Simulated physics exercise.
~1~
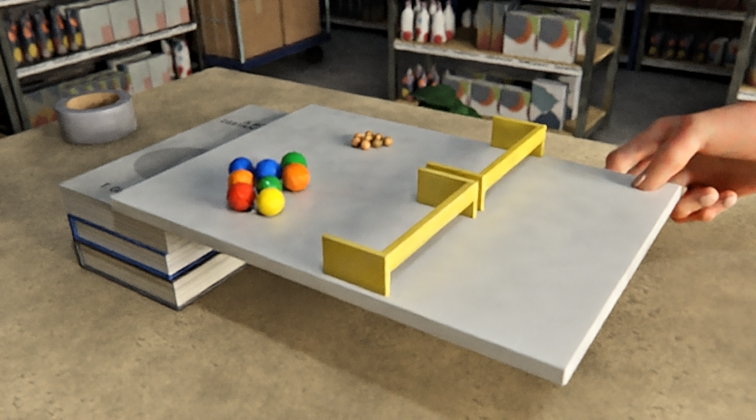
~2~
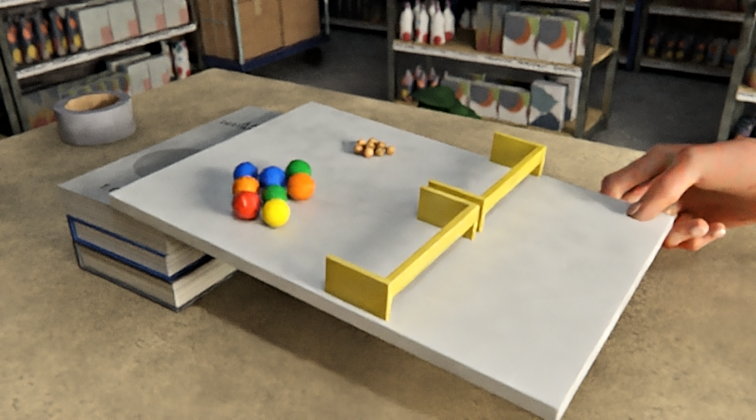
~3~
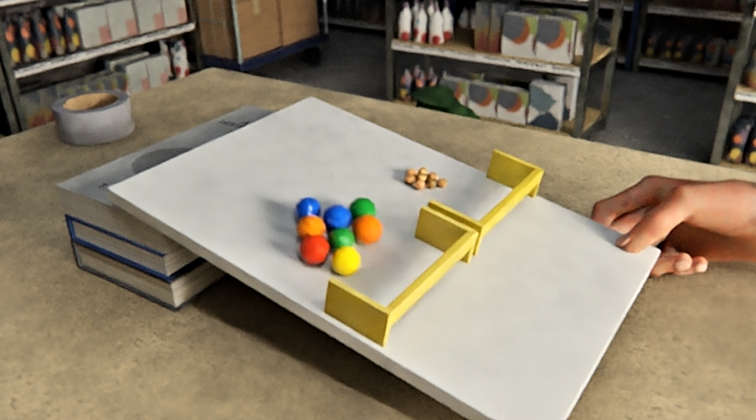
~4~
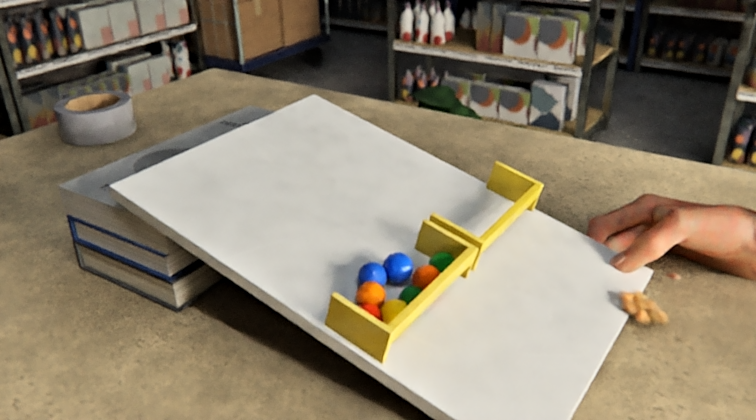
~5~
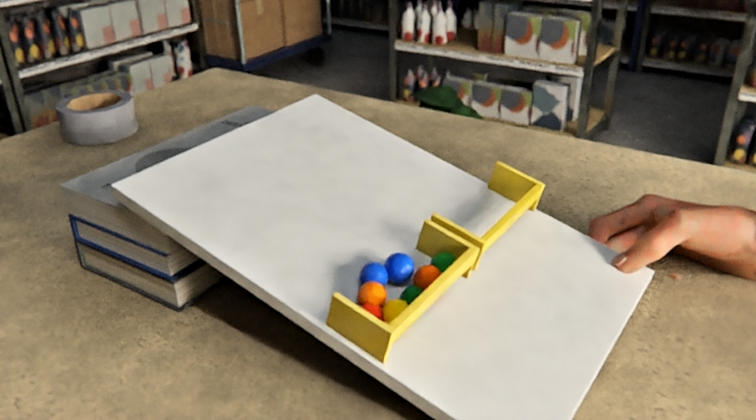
A pale board, propped on dark blue-edged books at its left end and held by a hand at its right, tilts slowly on a tan counter before stocked shelves, seen from slightly above by a gently swaying camera. On it sit a front cluster of colourful balls and a back heap of small tan pieces, each facing a yellow bar. As the free end lowers, both groups move down toward the bars. The balls gather behind the front bar, while the tan pieces pass the back one and go off near the hand. Finally, the board rests sloping, the balls still held and the tan pieces out of sight.
